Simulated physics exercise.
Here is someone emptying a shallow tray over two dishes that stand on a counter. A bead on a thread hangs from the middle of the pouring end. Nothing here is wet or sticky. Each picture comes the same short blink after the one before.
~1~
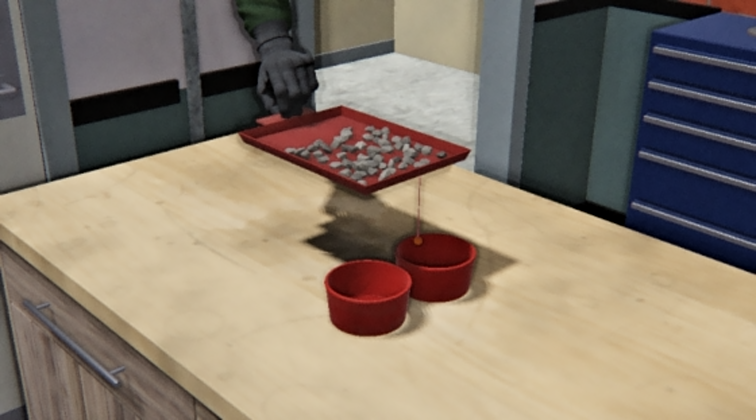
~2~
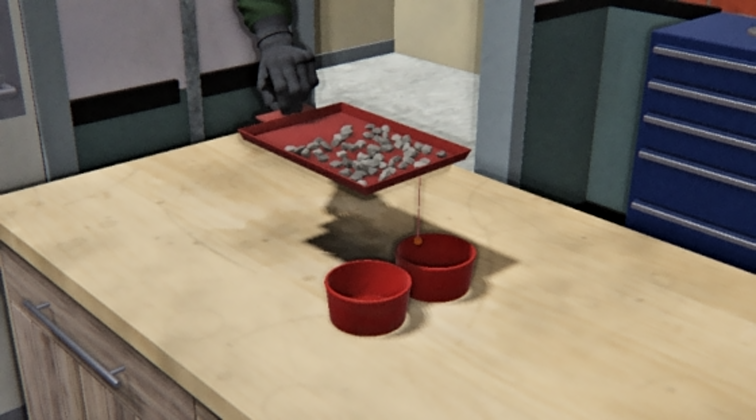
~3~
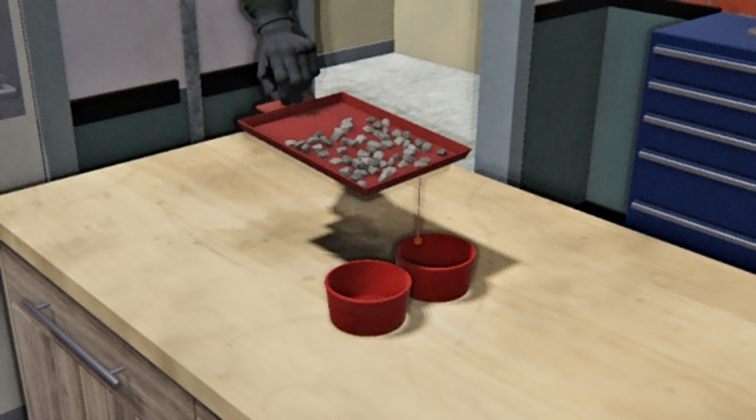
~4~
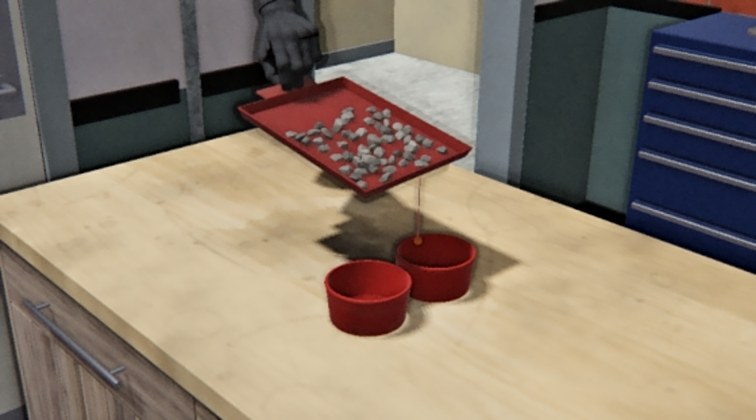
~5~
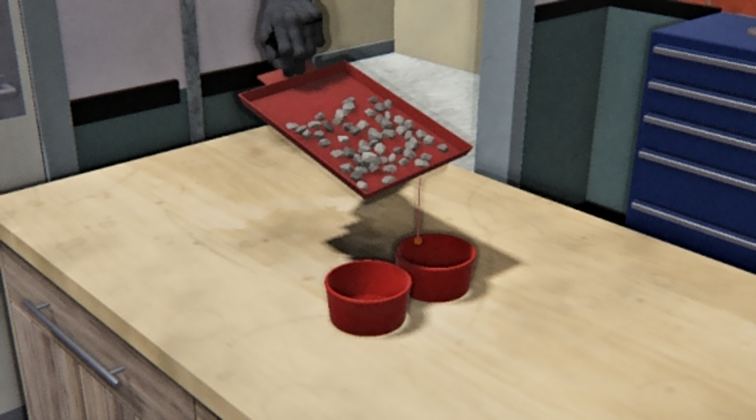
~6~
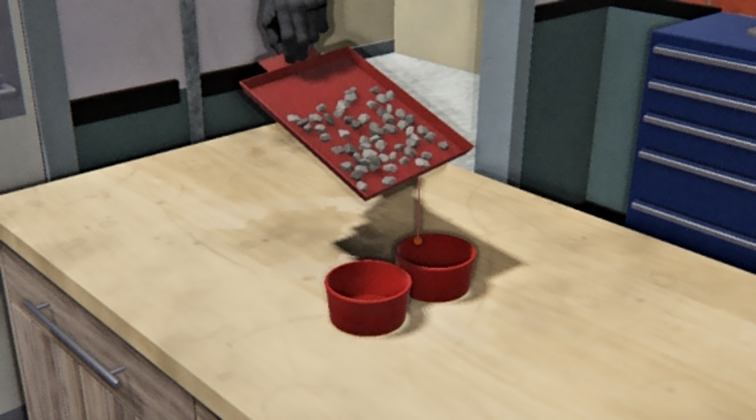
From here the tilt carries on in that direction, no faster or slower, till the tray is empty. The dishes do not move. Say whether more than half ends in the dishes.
In the dishes lies the larger part of it.
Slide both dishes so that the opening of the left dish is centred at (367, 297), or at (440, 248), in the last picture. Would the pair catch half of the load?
In turn: Above a half; the smaller part.
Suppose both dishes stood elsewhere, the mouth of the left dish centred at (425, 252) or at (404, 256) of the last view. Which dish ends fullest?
The first try: The left dish. The second: The left dish.
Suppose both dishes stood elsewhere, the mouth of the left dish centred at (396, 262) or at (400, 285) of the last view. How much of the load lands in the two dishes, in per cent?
Roughly 40 per cent, and 80 per cent.
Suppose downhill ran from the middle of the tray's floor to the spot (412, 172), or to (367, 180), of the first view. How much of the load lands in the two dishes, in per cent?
Roughly 50 per cent, and 90 per cent.
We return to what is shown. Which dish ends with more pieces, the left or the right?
Fuller: The left-hand dish.
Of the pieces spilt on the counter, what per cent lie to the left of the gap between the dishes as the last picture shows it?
It comes to 10 per cent or so.
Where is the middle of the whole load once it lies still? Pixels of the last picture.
Near (390, 309).
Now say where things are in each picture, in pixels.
In the first picture, corners of the pouring end near (366, 184) and (466, 149), level; middle of the load near (373, 156), bits of gravel; left dish near (397, 311); right dish near (464, 278); bead on its thread near (418, 241).
In the second picture, corners of the pouring end near (366, 184) and (466, 149), level; middle of the load near (373, 155).
In the third picture, corners of the pouring end near (366, 186) and (466, 148), tipped barely, lowest at the left corner; middle of the load near (373, 152).
In the fourth picture, corners of the pouring end near (367, 188) and (467, 147), tipped a little, lowest at the left corner; middle of the load near (373, 147).
In the fifth picture, corners of the pouring end near (367, 190) and (468, 146), tipped clearly, lowest at the left corner; middle of the load near (374, 143).
In the sixth picture, corners of the pouring end near (367, 192) and (469, 145), tipped clearly, lowest at the left corner; middle of the load near (375, 139); left dish near (397, 311); right dish near (464, 278).
Shortly afterwards, tray tipped steeply; all but a few on the tray; a little in the air.
Next, tray tipped past a quarter turn; near half in the left dish; a little in the right dish; near a quarter outside both; a little in the air.
Some moments later, tray tipped past a quarter turn; near half in the left dish; near a quarter in the right dish; near a third outside both.
In the end, tray tipped past a quarter turn; near half in the left dish; near a quarter in the right dish; near a third outside both.
